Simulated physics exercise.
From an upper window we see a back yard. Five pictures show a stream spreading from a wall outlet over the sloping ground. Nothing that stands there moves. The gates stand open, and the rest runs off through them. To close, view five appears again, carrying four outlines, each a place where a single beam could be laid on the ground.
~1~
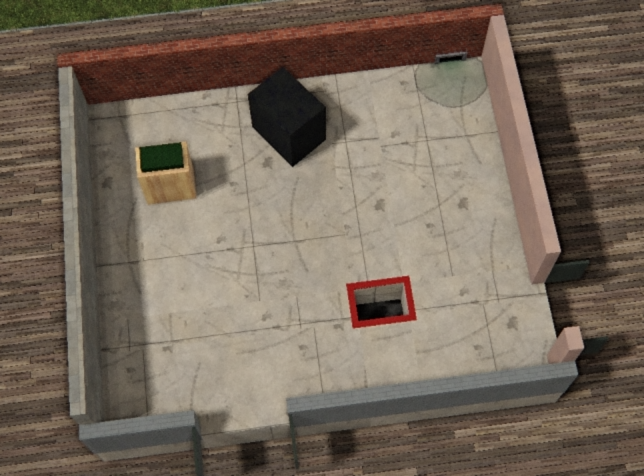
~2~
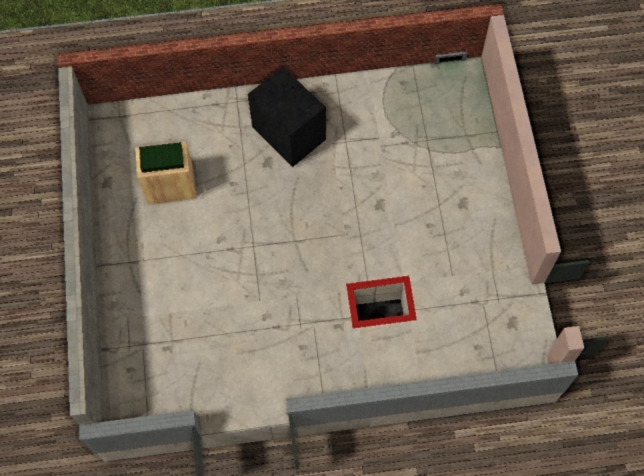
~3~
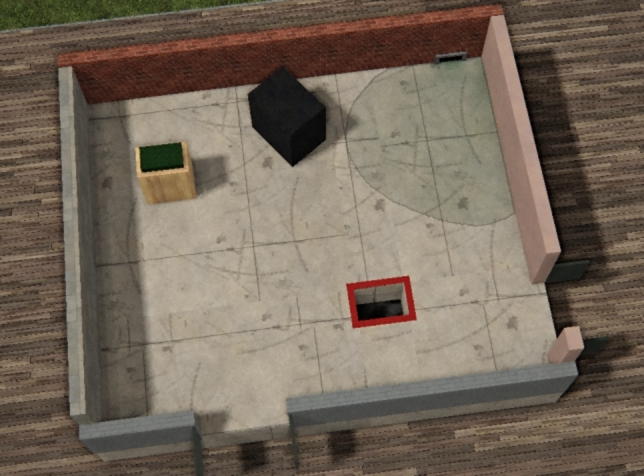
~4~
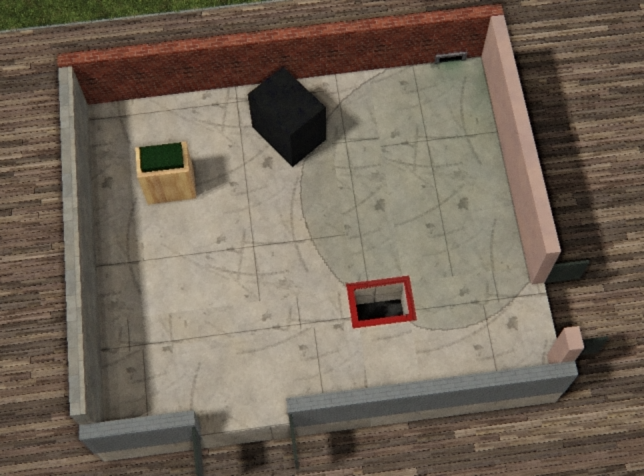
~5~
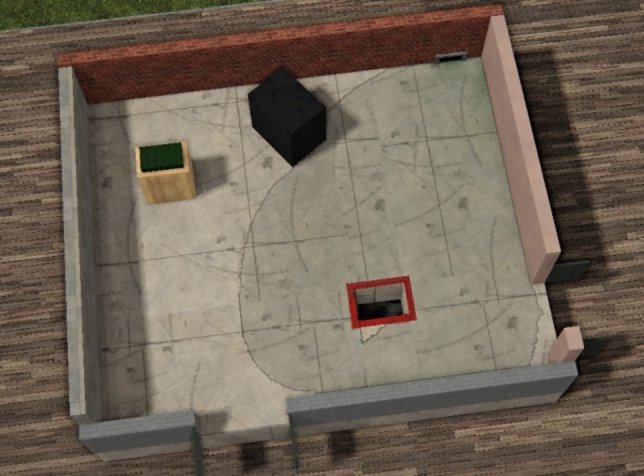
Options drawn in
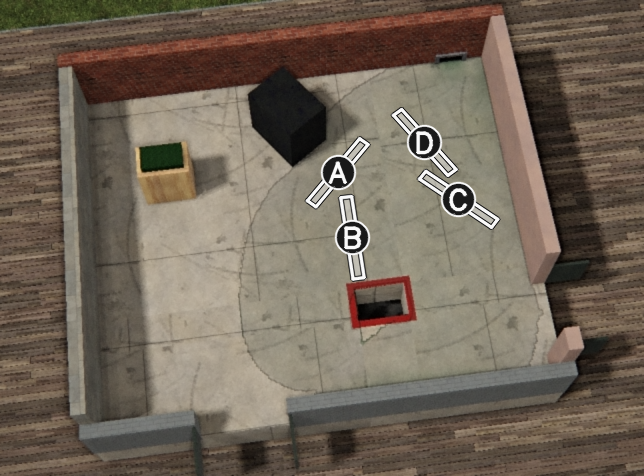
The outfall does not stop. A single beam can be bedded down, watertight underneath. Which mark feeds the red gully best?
B.
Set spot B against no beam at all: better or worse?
It is better.
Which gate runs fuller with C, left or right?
More leaves on the left.
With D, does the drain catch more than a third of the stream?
No, it does not.
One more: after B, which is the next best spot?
A.
In white, A from (311, 203) to (363, 141); B from (358, 278) to (346, 197); C from (422, 175) to (494, 223); D from (397, 112) to (451, 172).
If A is chosen, about 32 % of the stream goes into the red gully, about 65 % out by the gates.
If B is chosen, about 50 % of the stream goes into the red gully, about 47 % out by the gates.
If C is chosen, about 13 % of the stream goes into the red gully, about 84 % out by the gates.
If D is chosen, about 13 % of the stream goes into the red gully, about 83 % out by the gates.
